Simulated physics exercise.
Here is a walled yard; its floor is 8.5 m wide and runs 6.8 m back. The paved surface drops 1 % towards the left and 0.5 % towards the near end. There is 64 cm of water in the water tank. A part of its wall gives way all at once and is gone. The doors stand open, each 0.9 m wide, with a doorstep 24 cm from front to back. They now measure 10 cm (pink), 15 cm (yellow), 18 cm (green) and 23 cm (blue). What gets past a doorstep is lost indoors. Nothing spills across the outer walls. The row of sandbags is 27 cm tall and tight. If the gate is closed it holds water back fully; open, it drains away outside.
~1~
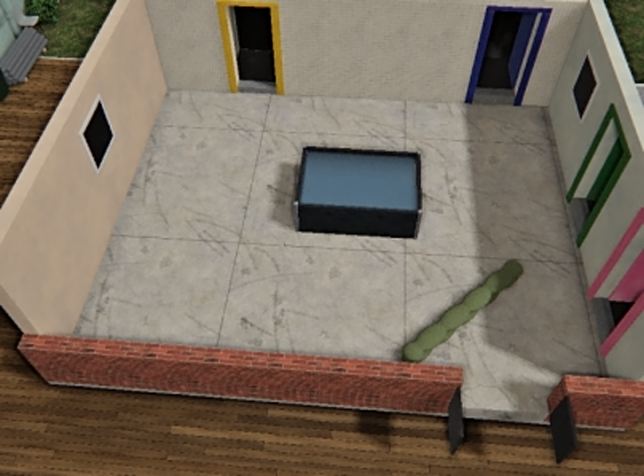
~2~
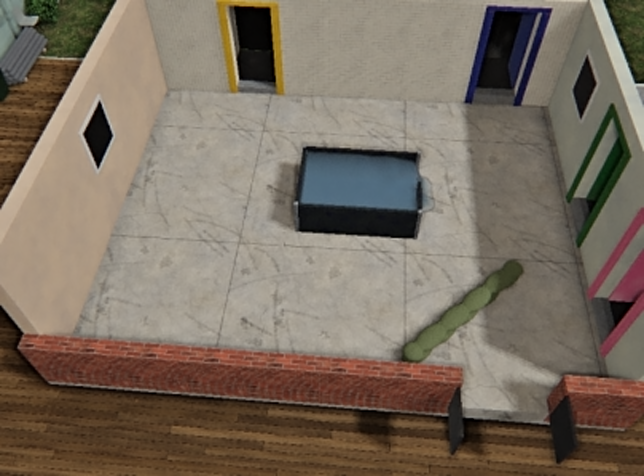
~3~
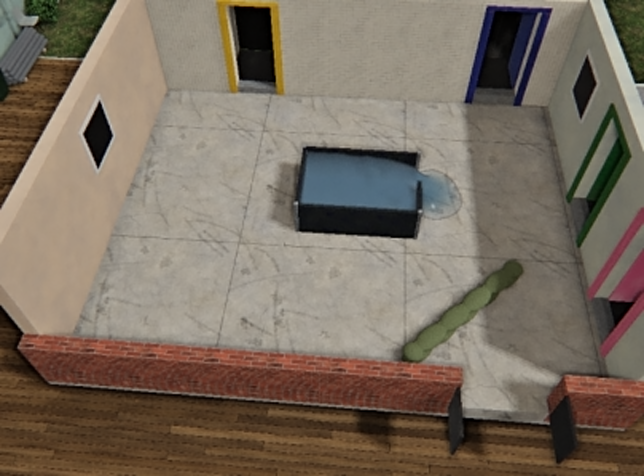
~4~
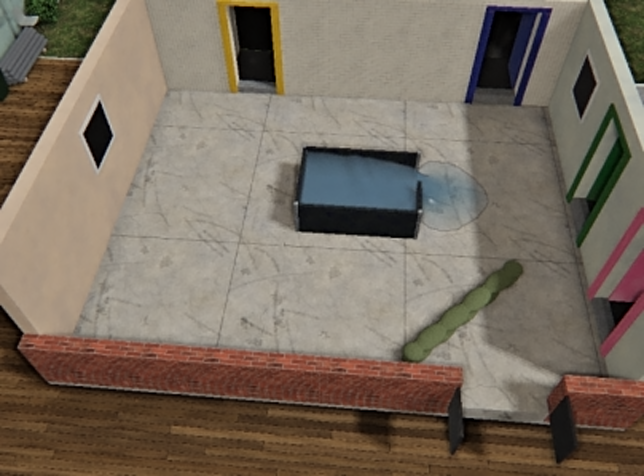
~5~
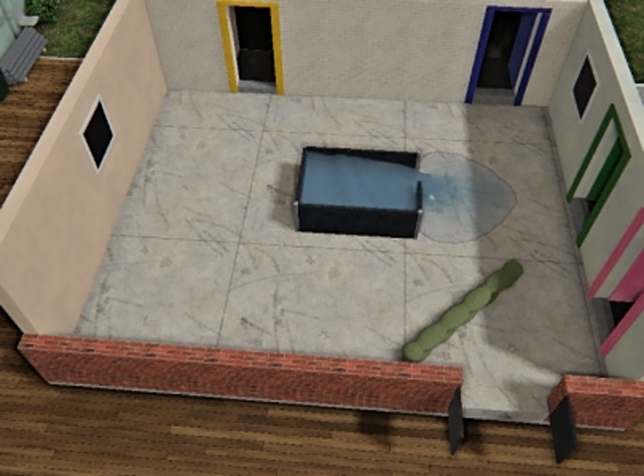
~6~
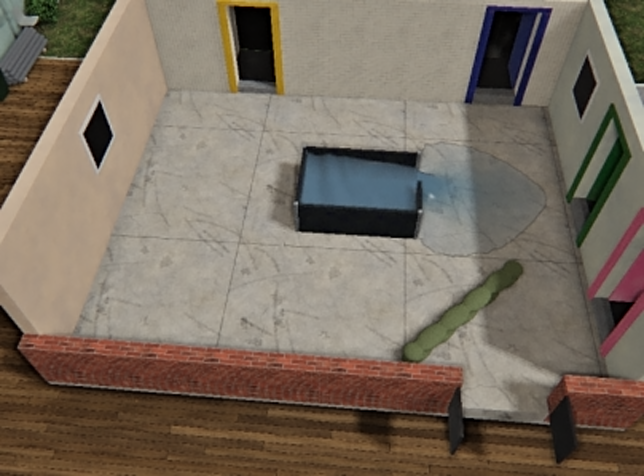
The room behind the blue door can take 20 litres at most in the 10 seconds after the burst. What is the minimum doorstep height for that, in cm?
At least 9 cm or so.
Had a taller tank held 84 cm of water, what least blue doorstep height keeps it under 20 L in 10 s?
Some 13.0 cm.
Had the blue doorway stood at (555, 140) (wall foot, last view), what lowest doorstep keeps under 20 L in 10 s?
Roughly 11.5 cm.
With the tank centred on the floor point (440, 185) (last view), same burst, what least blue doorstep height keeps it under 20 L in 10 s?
About 12.0 cm.
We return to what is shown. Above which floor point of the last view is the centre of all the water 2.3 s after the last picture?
Around (444, 198).
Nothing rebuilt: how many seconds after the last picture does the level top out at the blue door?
Around 2.4 s.
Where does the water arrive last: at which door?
Last comes the yellow one.
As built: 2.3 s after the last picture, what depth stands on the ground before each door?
Depths in cm: Pink 8, yellow 0, green 17, blue 15.
Then, 0.7 s after the last picture water covers 15 % of the floor, deepest (30 cm) near (425, 188); it has not reached the blue door.
Then, 2.3 s after the last picture water covers 25 % of the floor, deepest (23 cm) near (550, 121); 15 cm at the blue door, 0 litres in over its 23 cm doorstep.
Then, 9.3 s after the last picture water covers 70 % of the floor, deepest (8 cm) near (454, 391); 5 cm at the blue door, 0 litres in over its 23 cm doorstep.
At the blue door as built, the water peaked near 15 cm, 2.3 s after the last picture.
Run again over the same 10 s with other heights there, 36 litres in over 7.5 cm, 12 litres over 10 cm. The limit of 20 litres is kept from about 9 cm up.
